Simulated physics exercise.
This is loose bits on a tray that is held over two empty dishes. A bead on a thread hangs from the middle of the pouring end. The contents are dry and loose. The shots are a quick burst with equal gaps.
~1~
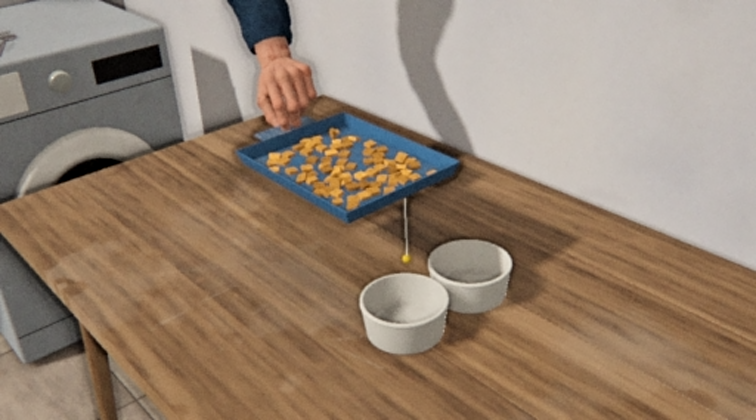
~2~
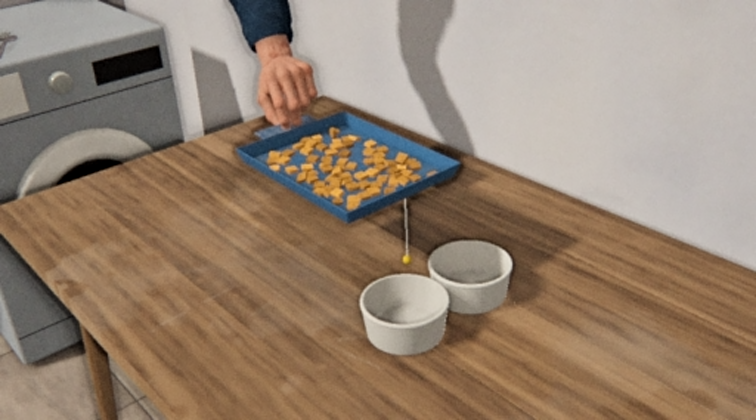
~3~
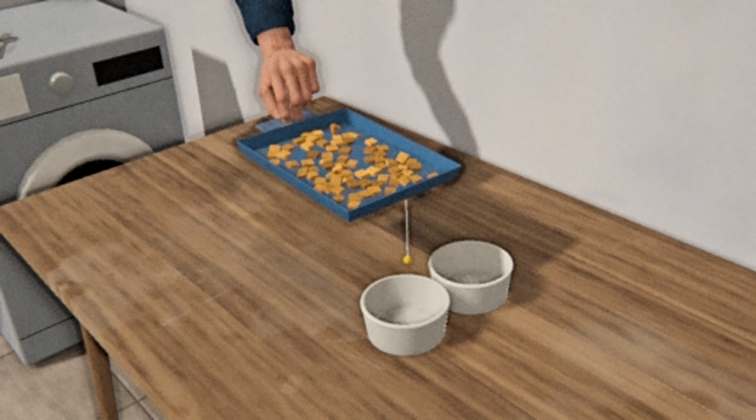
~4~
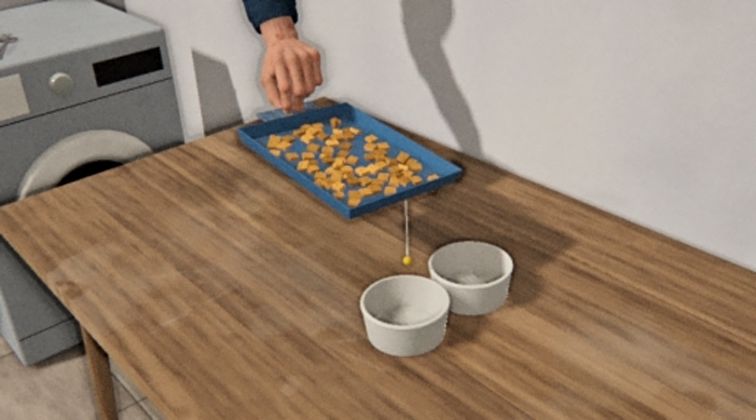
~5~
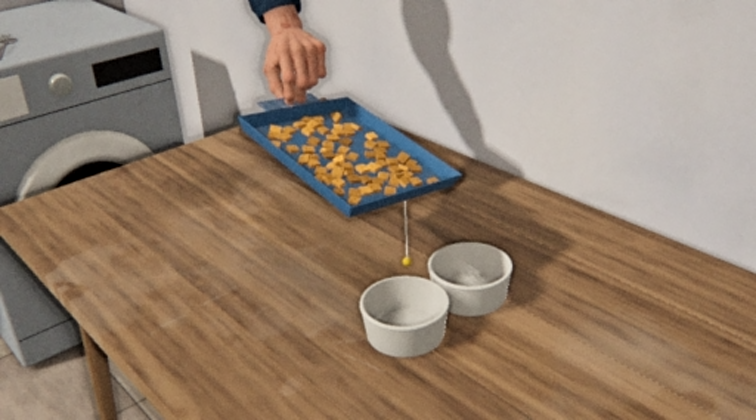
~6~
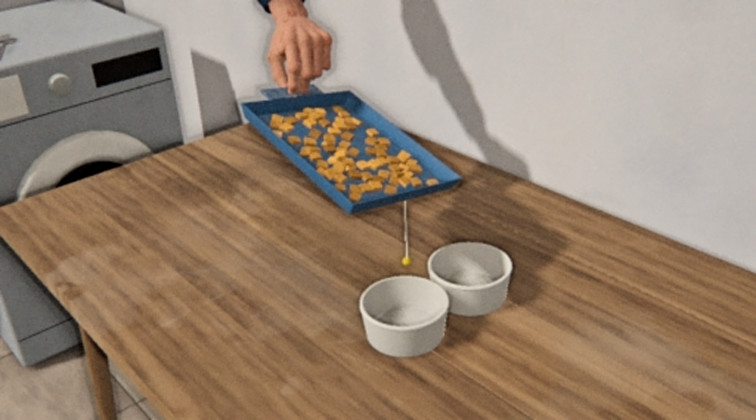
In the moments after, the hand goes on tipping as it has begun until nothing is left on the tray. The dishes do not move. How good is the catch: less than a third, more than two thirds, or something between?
In the dishes lies between a third and two thirds of it.
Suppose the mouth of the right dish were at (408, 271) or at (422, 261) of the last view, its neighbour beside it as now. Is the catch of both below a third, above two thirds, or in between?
First less than a third, then the middle third.
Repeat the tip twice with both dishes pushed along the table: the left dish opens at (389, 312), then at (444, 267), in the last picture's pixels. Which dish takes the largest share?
In turn: The dish on the right; the left dish.
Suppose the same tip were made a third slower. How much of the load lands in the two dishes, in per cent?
Some 60 per cent.
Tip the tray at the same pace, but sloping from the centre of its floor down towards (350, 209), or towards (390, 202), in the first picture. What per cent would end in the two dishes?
First some 30, then 70 per cent.
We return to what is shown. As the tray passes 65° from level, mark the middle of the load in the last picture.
At about (420, 169).
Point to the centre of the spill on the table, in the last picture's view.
Near (450, 261).
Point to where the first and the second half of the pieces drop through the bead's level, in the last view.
First near (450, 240), later near (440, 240).
Soon, tray tipped steeply; nearly all on the tray; a stray few in the air.
A while on, tray tipped past a quarter turn; about half in the right dish; about half outside both.
Towards the end, tray tipped past a quarter turn; about half in the right dish; about half outside both.
Finally, tray tipped past a quarter turn; none in the left dish; about half in the right dish; about half outside both.
